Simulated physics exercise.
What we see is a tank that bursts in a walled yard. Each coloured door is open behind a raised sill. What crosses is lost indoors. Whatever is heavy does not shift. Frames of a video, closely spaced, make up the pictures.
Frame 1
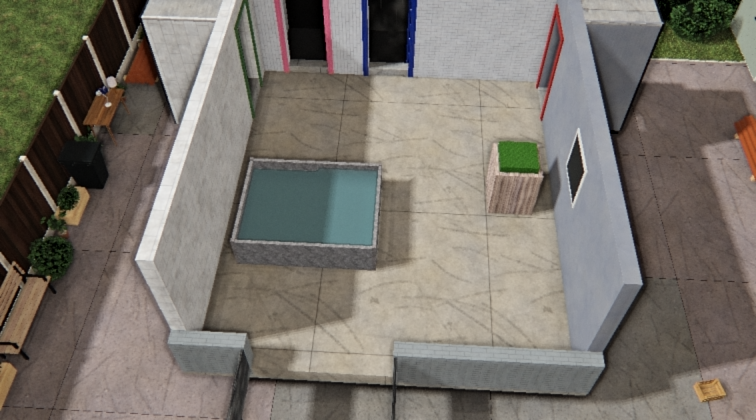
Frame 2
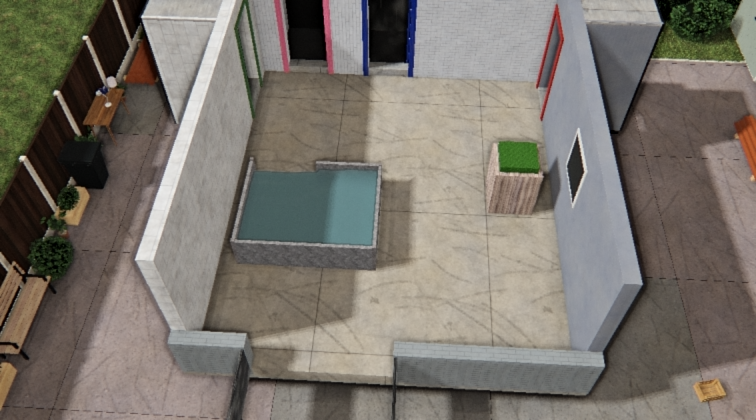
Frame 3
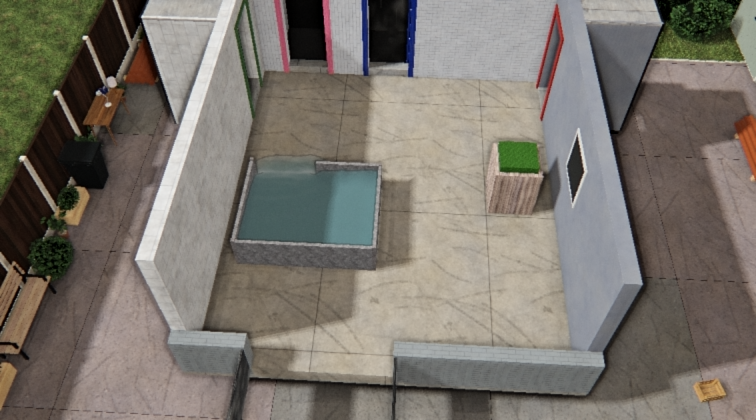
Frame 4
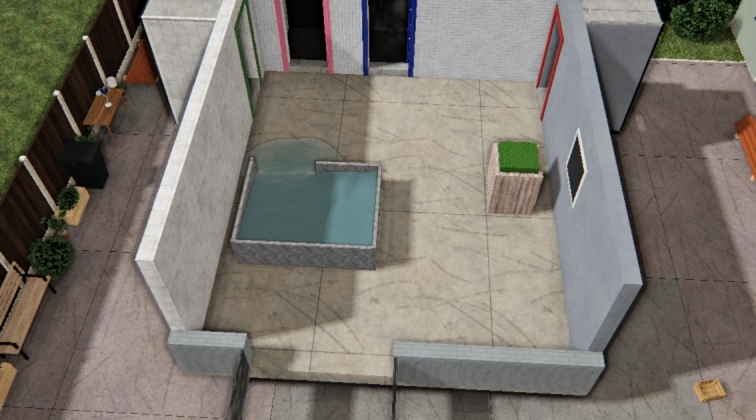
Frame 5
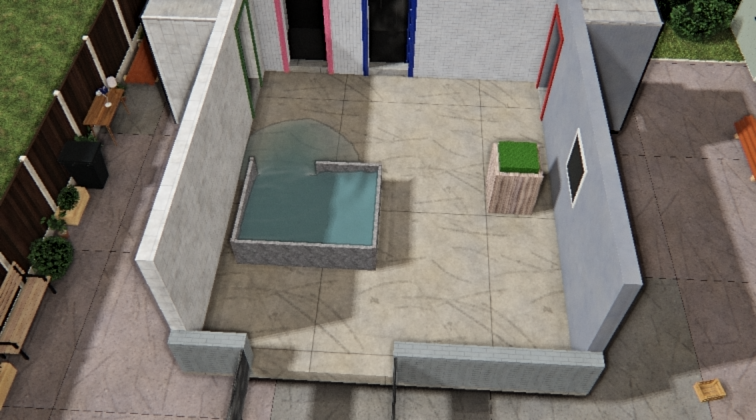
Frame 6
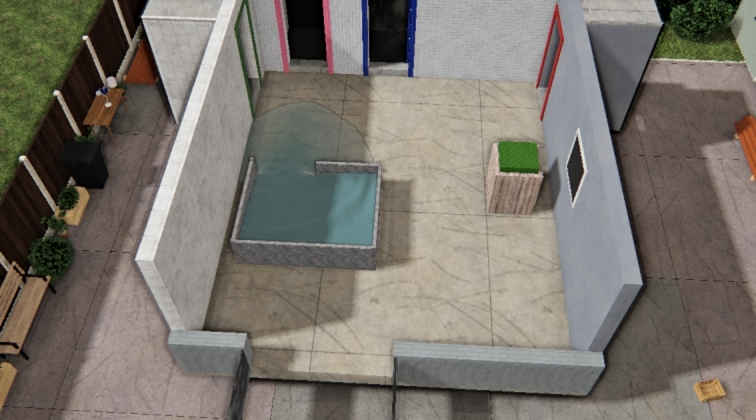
Water sits still in a grey-walled tank inside a walled yard, beside a wooden box topped with green. A gap opens in the tank's far side, and water pours out through it. A thin, rounded sheet then spreads across the pale floor toward the back wall, growing wider and farther from the tank.
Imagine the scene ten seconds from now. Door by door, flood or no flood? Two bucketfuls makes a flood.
My prediction: The blue door sees no more than two buckets come in; the pink door sees more than two buckets come in; the green door sees no more than two buckets come in; the red door sees more than two buckets come in.
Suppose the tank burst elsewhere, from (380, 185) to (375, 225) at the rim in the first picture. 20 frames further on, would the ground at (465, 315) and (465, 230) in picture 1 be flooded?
Log: Point 1 inundated; point 2 inundated.
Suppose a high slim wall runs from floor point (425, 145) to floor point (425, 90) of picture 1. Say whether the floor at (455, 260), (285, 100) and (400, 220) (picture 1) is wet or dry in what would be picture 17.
Point by point: First not reached, second submerged, third not reached.
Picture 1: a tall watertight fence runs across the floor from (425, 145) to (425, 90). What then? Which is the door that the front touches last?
The one in red.
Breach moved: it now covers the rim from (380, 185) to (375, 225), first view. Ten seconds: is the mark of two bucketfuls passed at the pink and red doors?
Pink door: Under the line; red door: Over the line.
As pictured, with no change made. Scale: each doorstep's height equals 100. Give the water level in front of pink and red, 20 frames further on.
Approx. 150 % followed by 20 %.
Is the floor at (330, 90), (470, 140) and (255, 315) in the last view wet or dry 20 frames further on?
The three points read soaked through, clear and clear.
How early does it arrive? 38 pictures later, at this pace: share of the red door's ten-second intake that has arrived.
Estimate: Some 50 per cent.
A moment on, water covers 20 % of the floor; the blue door not reached, the pink door wet at the sill, nothing in, the green door wet at the sill, nothing in, the red door not reached.
Next, water covers 25 % of the floor; the blue door wet at the sill, nothing in, the pink door over two buckets in, the green door wet at the sill, nothing in, the red door not reached.
Then, water covers 35 % of the floor; the blue door wet at the sill, nothing in, the pink door far over two buckets in, the green door wet at the sill, nothing in, the red door not reached.
Later, water covers 60 % of the floor; the blue door wet at the sill, nothing in, the pink door far over two buckets in, the green door wet at the sill, nothing in, the red door far over two buckets in.
In the end, water covers 85 % of the floor; the blue door wet at the sill, nothing in, the pink door far over two buckets in, the green door wet at the sill, nothing in, the red door far over two buckets in.
